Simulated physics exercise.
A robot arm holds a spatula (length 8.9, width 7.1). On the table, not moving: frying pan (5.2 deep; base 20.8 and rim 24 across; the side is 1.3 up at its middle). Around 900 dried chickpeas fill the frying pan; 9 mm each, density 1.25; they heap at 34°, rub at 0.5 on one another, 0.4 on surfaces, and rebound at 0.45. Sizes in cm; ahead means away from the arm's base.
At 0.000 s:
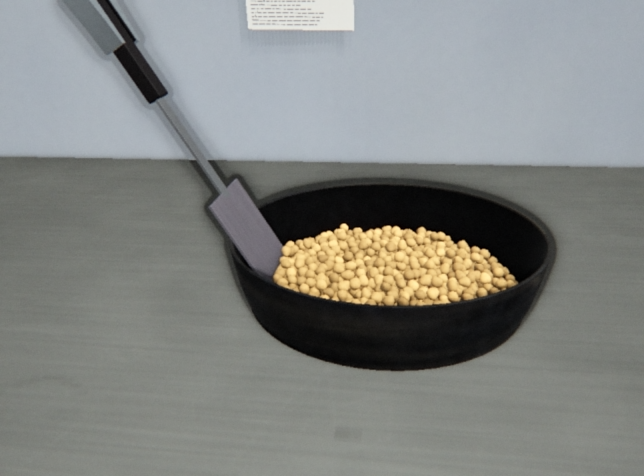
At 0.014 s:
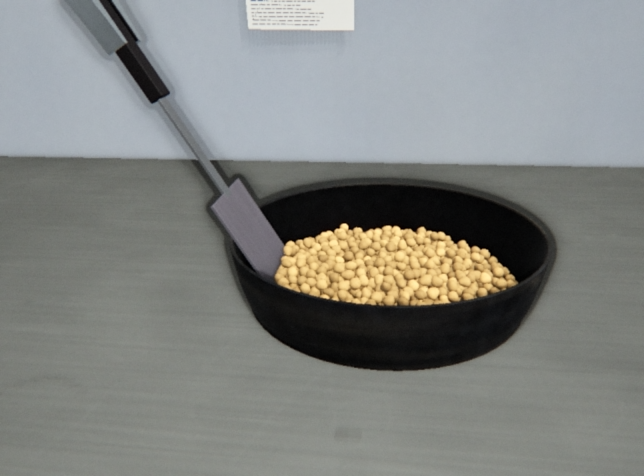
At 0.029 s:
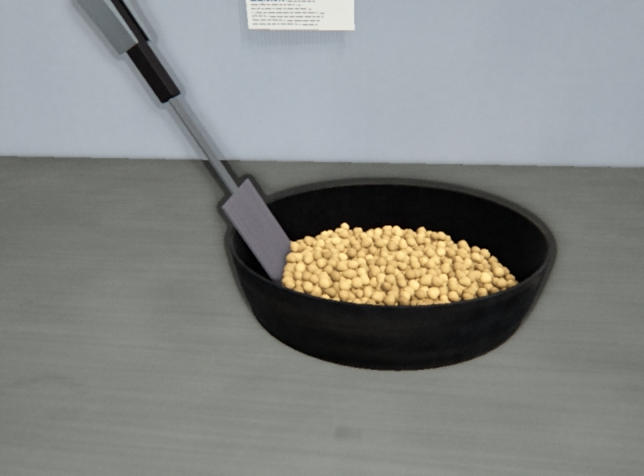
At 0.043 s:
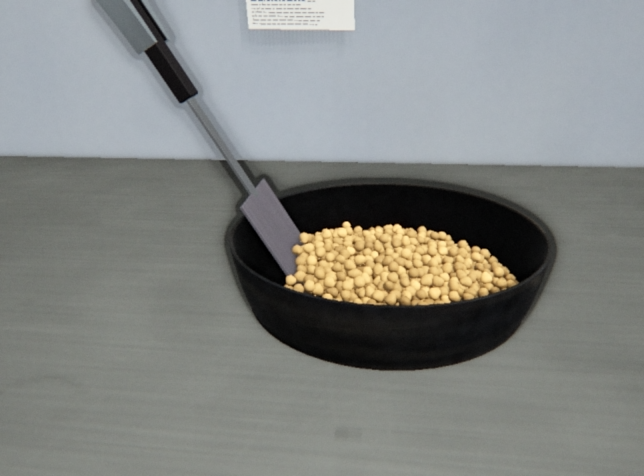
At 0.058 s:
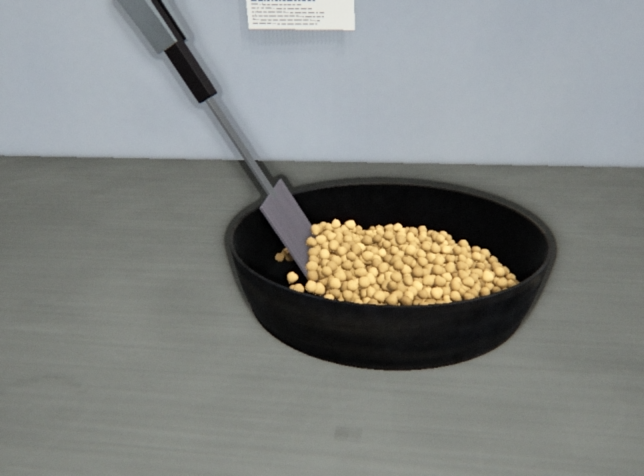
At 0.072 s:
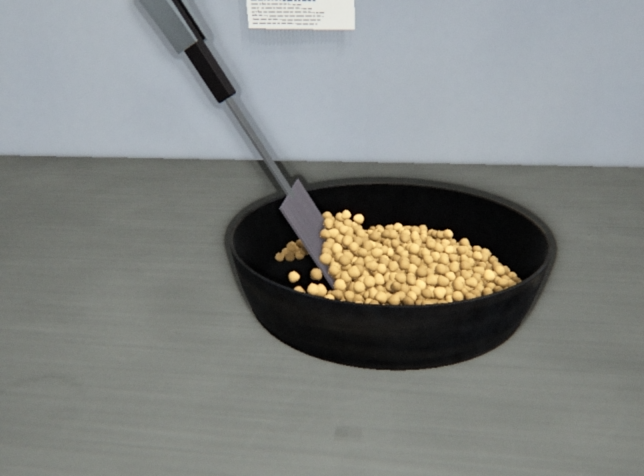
A spatula slanting into a black frying pan of dried chickpeas barely moved at first, then slid right into the heap, pushing chickpeas up against its blade while a few lay behind it.
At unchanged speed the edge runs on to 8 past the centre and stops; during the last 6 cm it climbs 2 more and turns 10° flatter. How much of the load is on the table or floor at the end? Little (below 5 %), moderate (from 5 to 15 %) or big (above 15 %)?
Share on the table or floor: Moderate (from 5 to 15 %).
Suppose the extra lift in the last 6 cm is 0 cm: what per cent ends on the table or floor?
Some 5 per cent.
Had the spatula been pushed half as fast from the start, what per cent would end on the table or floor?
Then about 0 per cent.
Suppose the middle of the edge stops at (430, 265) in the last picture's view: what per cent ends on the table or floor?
About 0 per cent.
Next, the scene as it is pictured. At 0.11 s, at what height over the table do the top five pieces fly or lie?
Roughly 6 cm.
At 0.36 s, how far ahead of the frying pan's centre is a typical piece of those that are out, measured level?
Some 18 cm.
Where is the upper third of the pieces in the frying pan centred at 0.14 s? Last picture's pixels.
At about (441, 252).
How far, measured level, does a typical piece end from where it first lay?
About 2 cm.
By 0.11 s, sloping 59°, highest piece 7 above the table; 900 in the frying pan.
By 0.14 s, sloping 55°, highest piece 7 above the table; 900 in the frying pan.
By 0.36 s, sloping 49°, highest piece 10 above the table; 832 in the frying pan, 61 on the table or floor, 7 on the blade or in flight.
By 1.41 s, sloping 49°, highest piece 6 above the table; 832 in the frying pan, 68 on the table or floor.
Final count, 832 in the frying pan, 68 on the table or floor. That is 8 % on the table or floor.
